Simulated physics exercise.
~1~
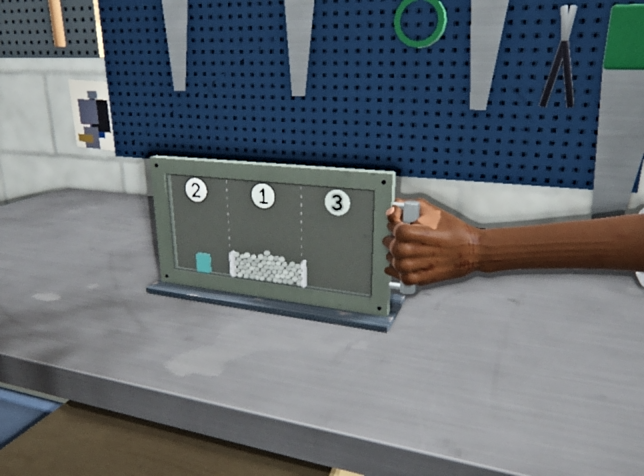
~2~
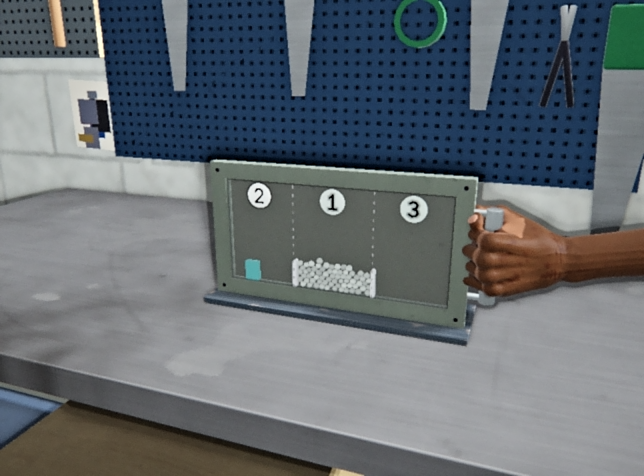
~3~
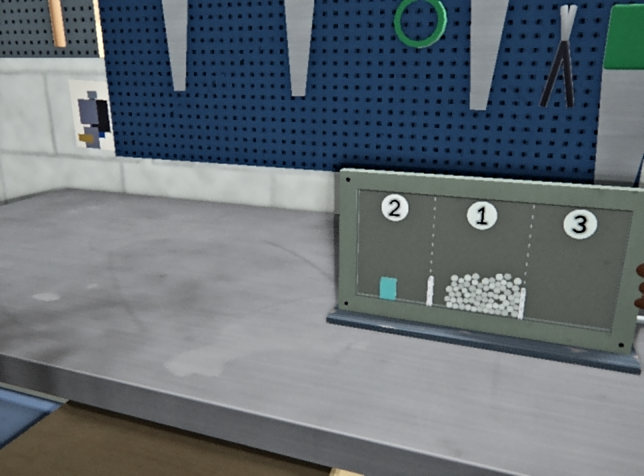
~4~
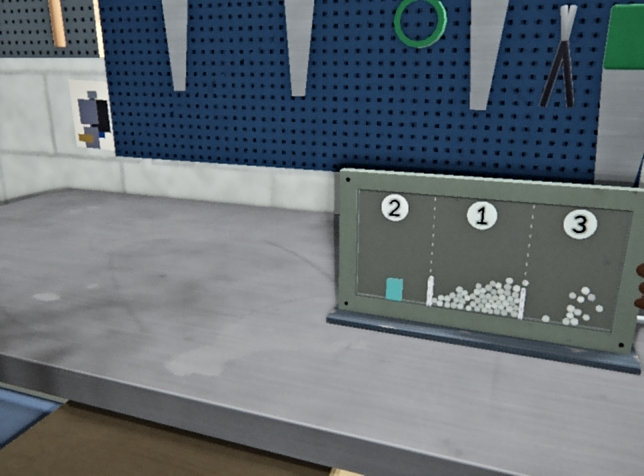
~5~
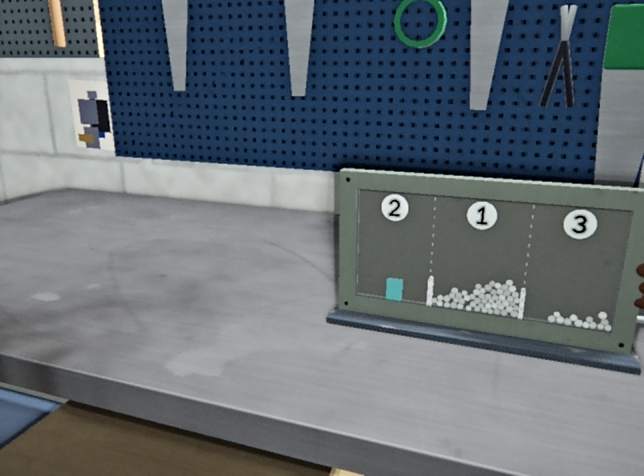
On a grey workbench, a hand slides a clear-faced box of small white pills and a turquoise block to the right; after it stops, some pills spill into the right-hand section and settle, while most stay in the middle and none reach the left.
